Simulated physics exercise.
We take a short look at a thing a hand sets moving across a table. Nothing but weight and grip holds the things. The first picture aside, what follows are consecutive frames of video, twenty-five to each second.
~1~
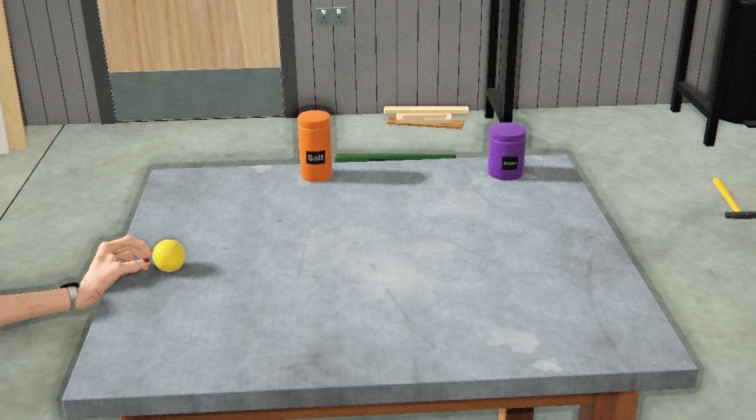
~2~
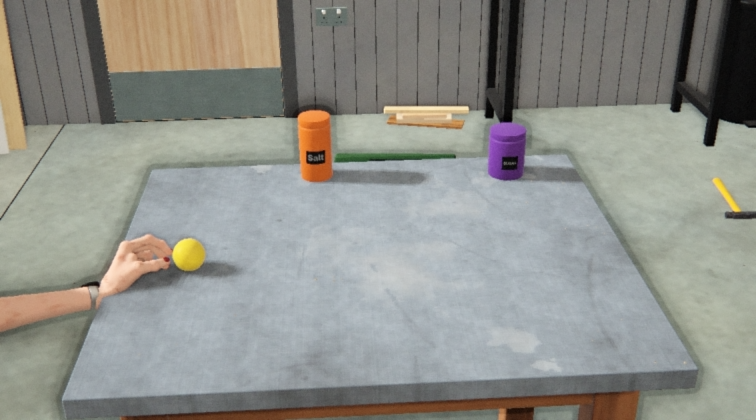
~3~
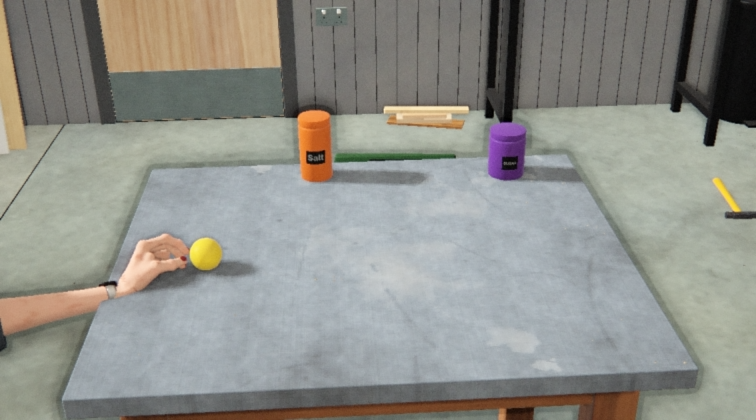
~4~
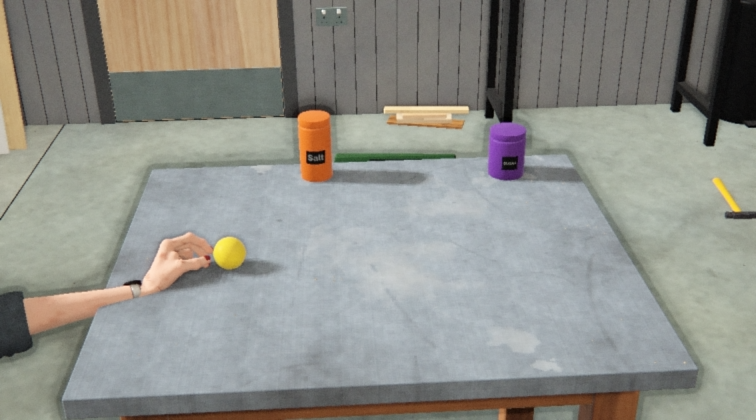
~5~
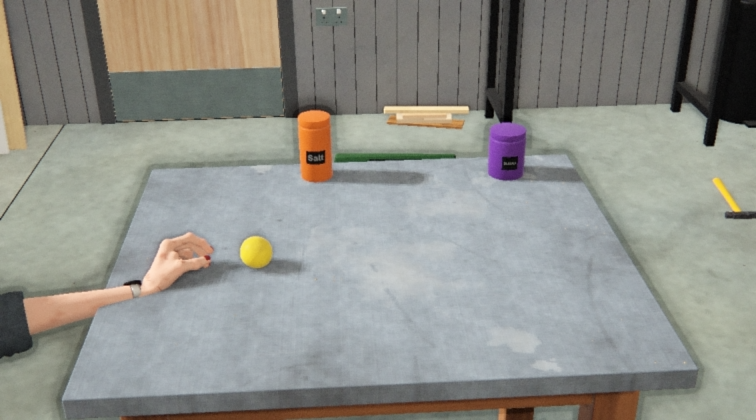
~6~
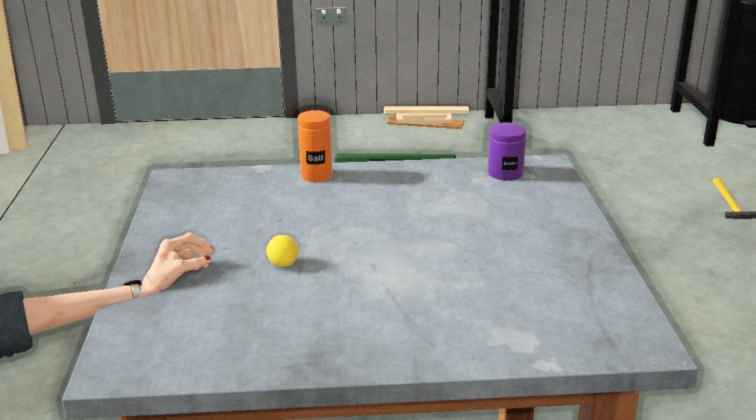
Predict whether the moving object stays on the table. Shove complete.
Makes it off.
Then, 0.40 s on from there, yellow lemon shifted well along near (529, 241).
Then, 0.80 s on from there, yellow lemon now off the table.
In the end, off the table, yellow lemon.
